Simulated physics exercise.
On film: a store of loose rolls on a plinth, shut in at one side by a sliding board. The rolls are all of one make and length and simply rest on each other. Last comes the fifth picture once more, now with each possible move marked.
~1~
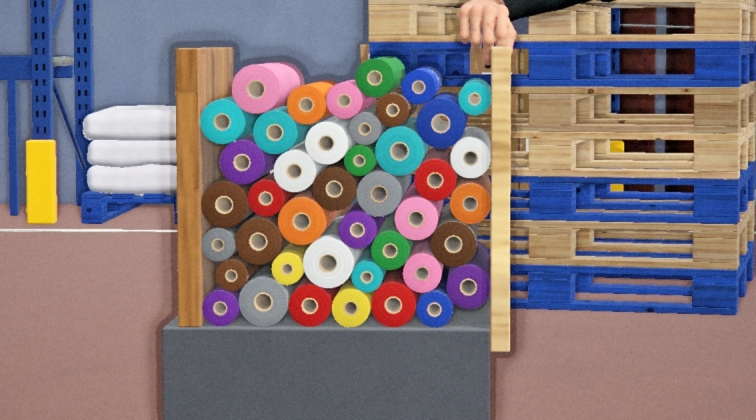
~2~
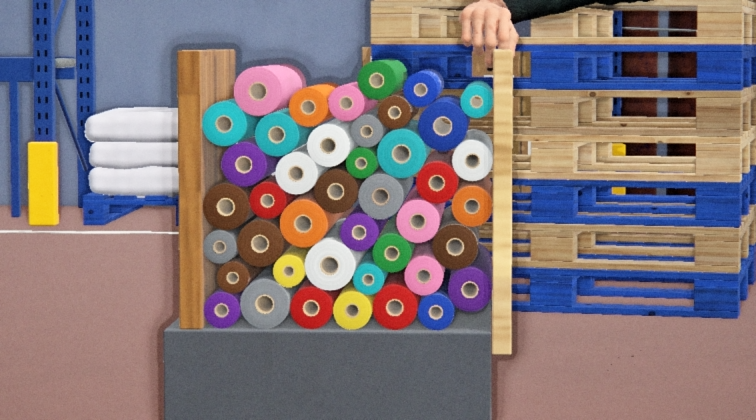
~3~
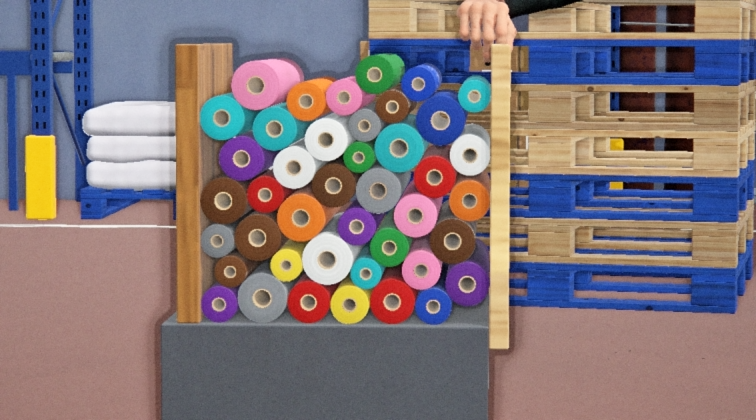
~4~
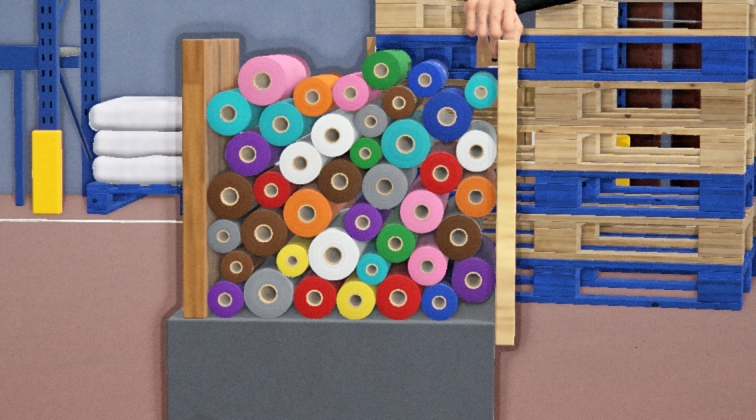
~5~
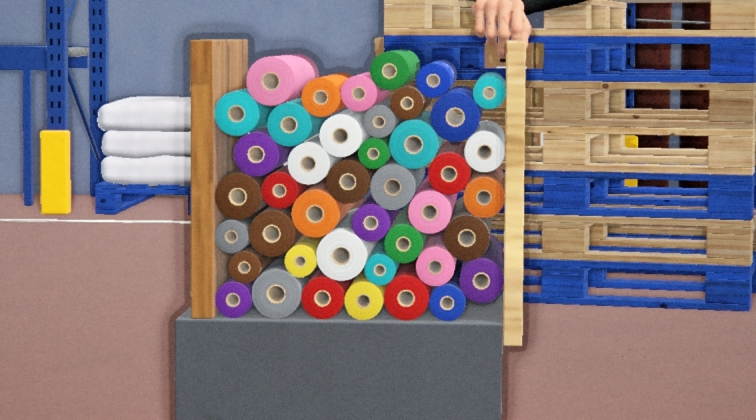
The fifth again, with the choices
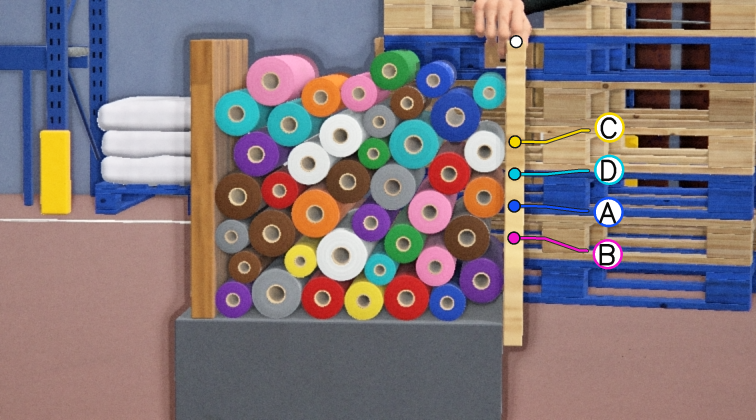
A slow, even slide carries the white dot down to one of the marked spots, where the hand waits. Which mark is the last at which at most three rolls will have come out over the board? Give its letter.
Slide it to D.
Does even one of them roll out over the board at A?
Yes.
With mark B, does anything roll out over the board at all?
At B: Yes.
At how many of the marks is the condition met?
Two of the four.
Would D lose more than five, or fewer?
At D, fewer than five.
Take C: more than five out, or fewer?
Fewer than five.
On the marked copy, A at (515, 206); B at (514, 238); C at (515, 142); D at (515, 174); the white dot at (517, 42).
Following D. Soon after the start, top of the board (506, 104).
Later, top of the board (505, 173).
In the end, top of the board (505, 174), one out over the board.
As for the rest, A more than three out over the board; B more than three out over the board; C none out over the board.
